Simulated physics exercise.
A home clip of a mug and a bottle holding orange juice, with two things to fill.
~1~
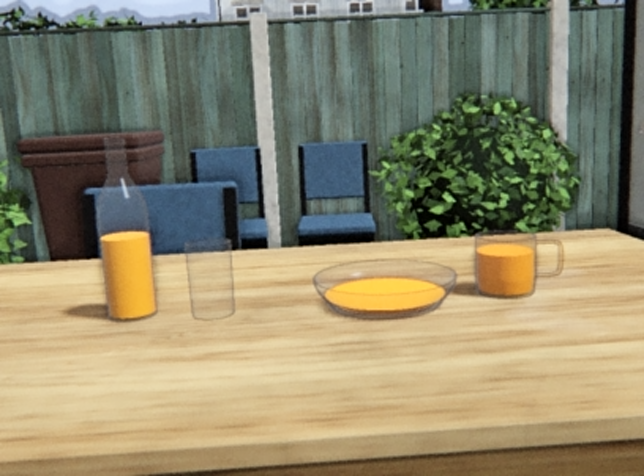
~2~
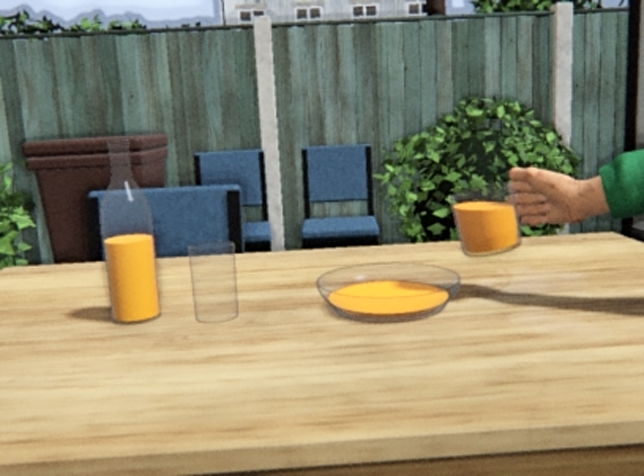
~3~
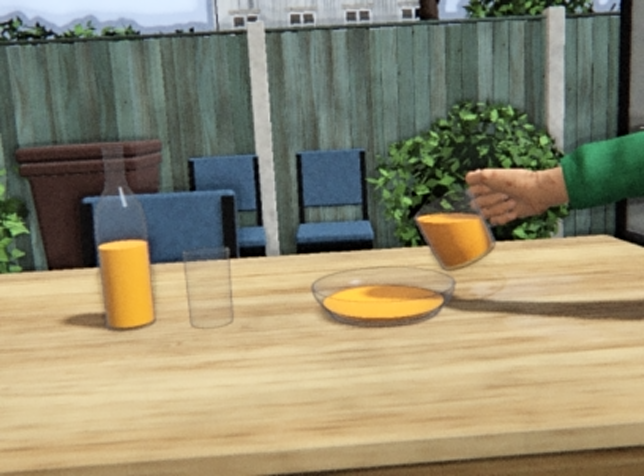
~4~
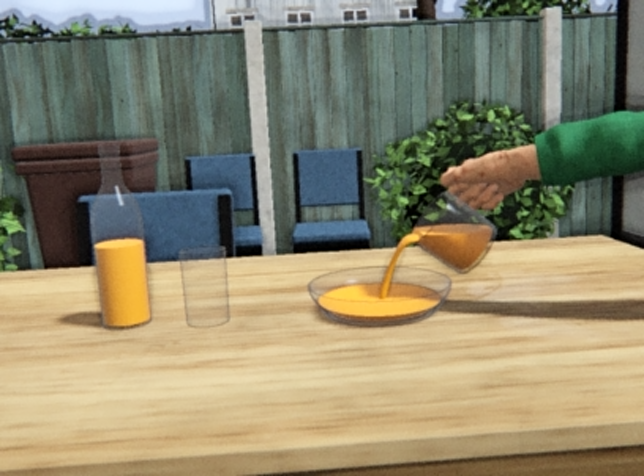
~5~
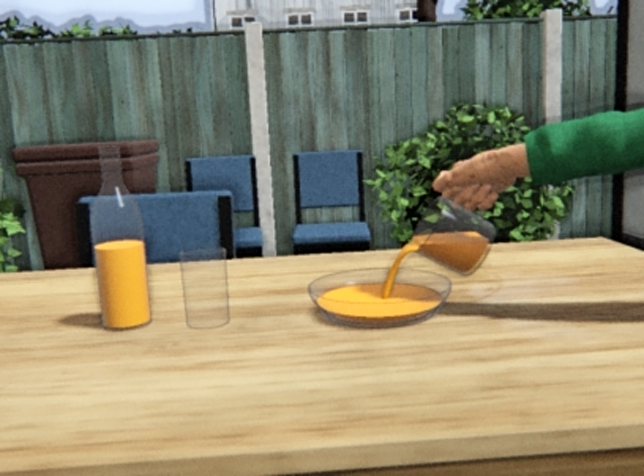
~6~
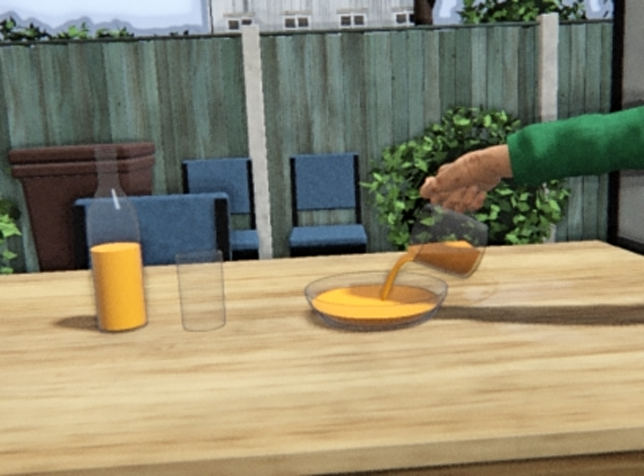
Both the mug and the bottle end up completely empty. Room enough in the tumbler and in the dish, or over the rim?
Outcome: The tumbler will get too much; the dish will take the pour cleanly.
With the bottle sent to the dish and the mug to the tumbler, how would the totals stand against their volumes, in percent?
About 60 % and 110 %.
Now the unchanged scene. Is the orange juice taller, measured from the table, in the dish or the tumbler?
It finishes higher in the left one.
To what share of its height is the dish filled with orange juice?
Looks like roughly 55 percent to me.
A moment on, the dish is about half full.
When it is over, the tumbler is full to the brim and overflowed; the dish is about half full.
